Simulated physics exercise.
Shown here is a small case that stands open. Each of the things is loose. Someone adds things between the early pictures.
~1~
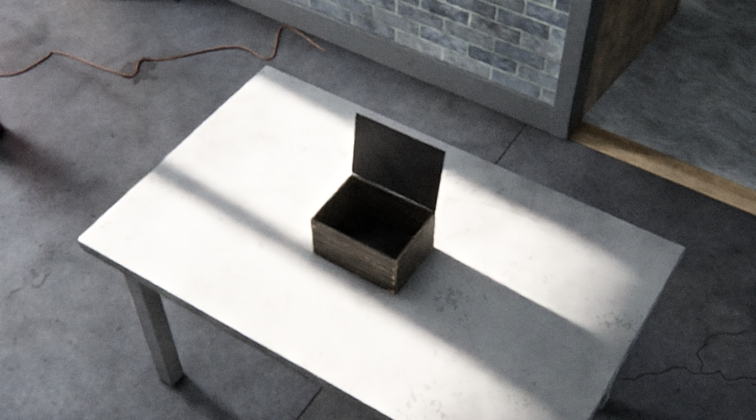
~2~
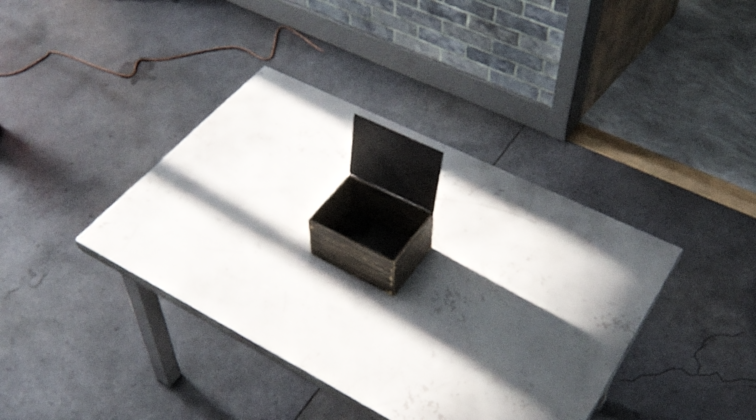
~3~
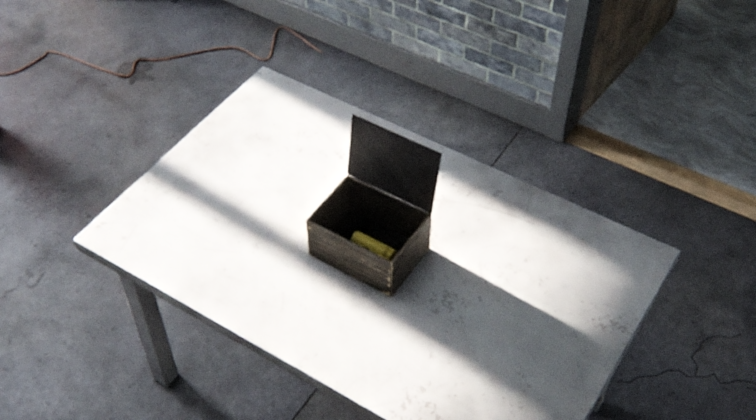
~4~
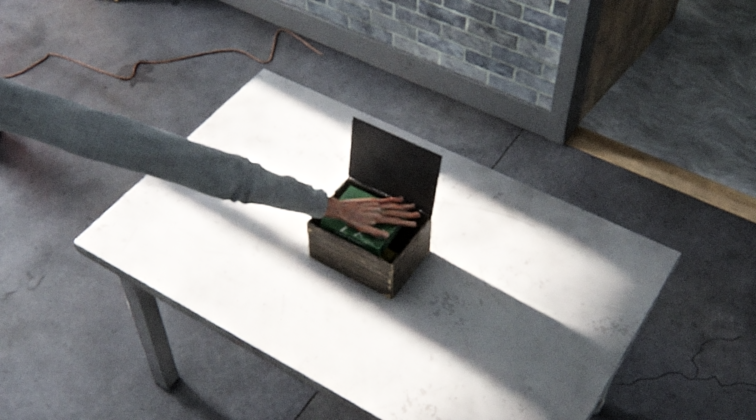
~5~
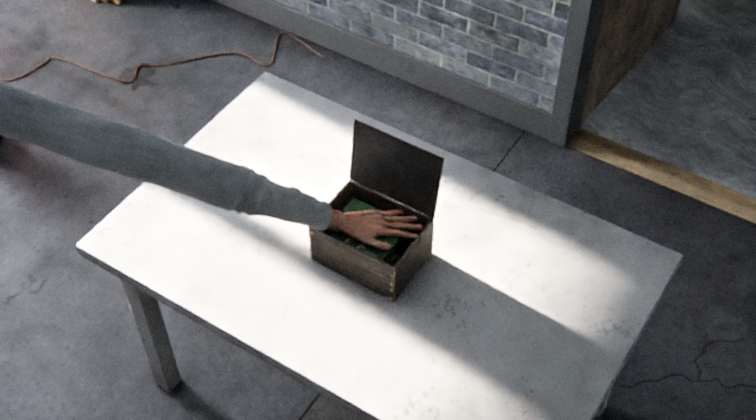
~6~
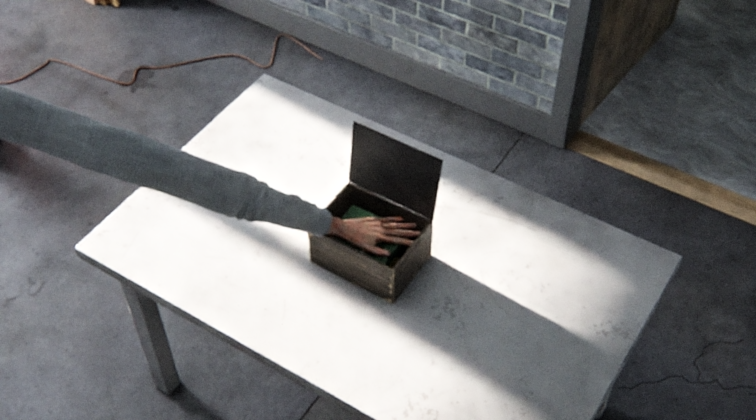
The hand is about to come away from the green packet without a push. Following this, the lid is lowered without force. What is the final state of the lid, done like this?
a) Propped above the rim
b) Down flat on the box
The answer is b.
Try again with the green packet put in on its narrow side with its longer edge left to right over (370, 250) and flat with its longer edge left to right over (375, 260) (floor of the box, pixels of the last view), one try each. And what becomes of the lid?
First try: It sits on the rim; second try: It shuts flat.
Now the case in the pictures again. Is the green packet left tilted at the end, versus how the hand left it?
Simply put, the green packet gets tilted.
Then, 1.20 s later than the last frame, lid starting down; green packet tilted by 21° near (370, 237).
Then, 1.70 s later than the last frame, lid 48° above the rim; green packet tilted by 23° near (370, 236).
Then, 2.00 s later than the last frame, lid 17° above the rim; green packet tilted by 25° near (370, 237).
When it is over, lid shut; left askew, green packet; yellow shaker as before. End places, in pixels of the last picture, green packet near (370, 236).
